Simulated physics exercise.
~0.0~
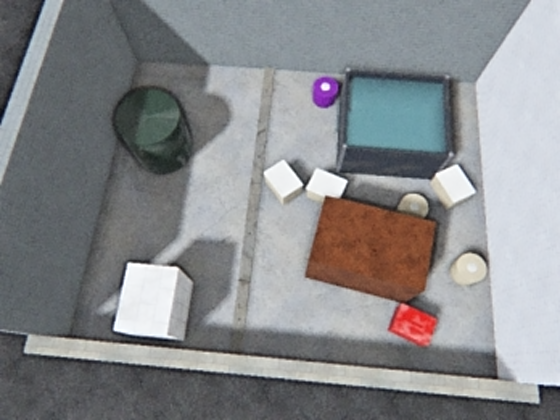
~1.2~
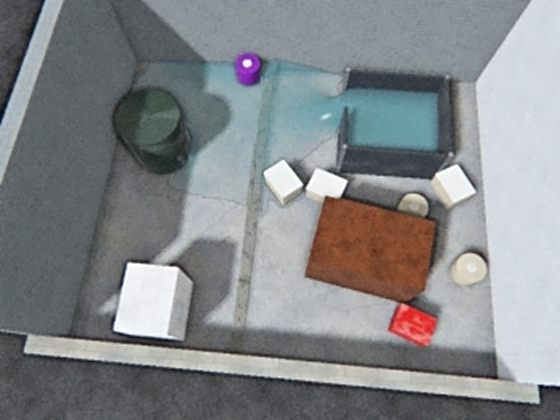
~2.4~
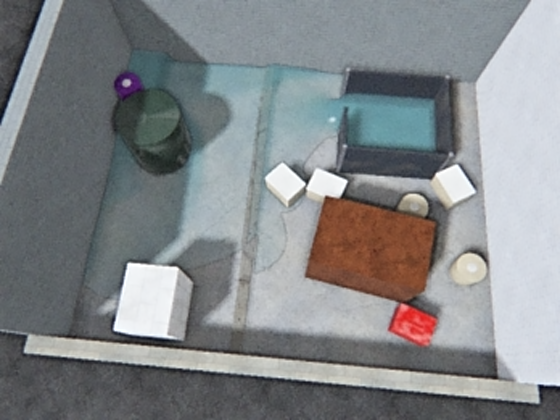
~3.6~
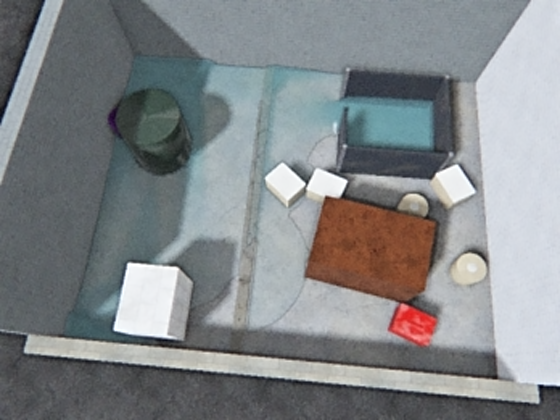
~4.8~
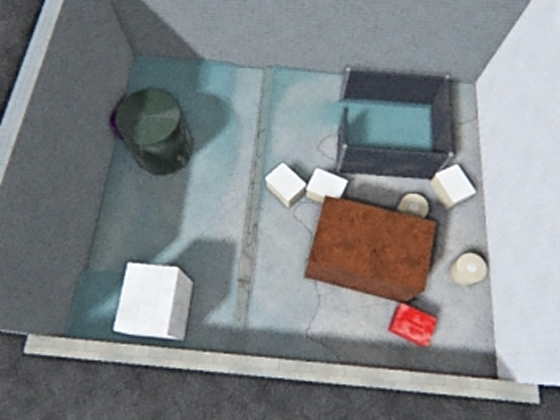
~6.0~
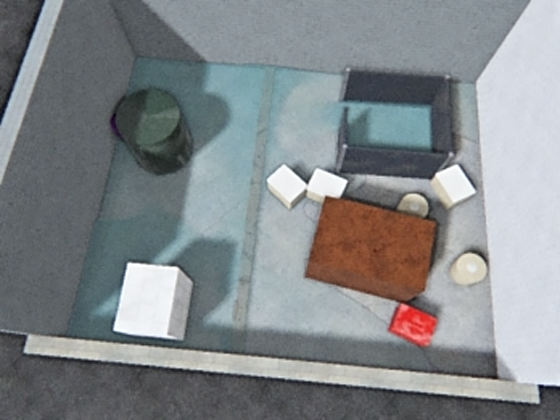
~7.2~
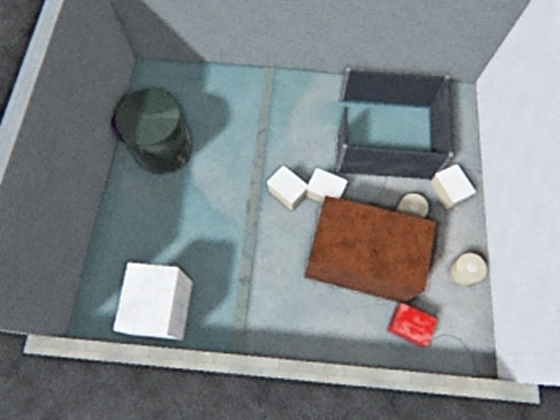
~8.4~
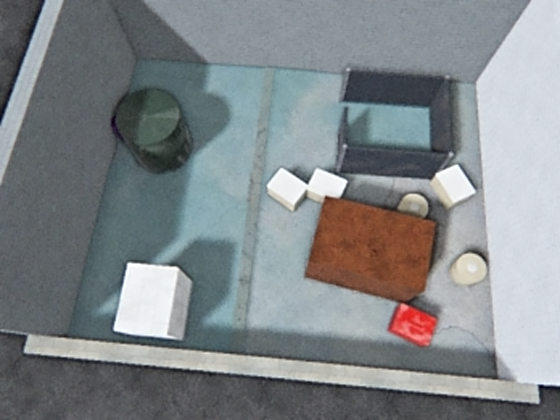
A dark open tank in a walled yard let its water out to the left, and the purple tub floated across the low kerb and ended up behind the dark green drum, while the red chest stayed put as water spread over the floor.
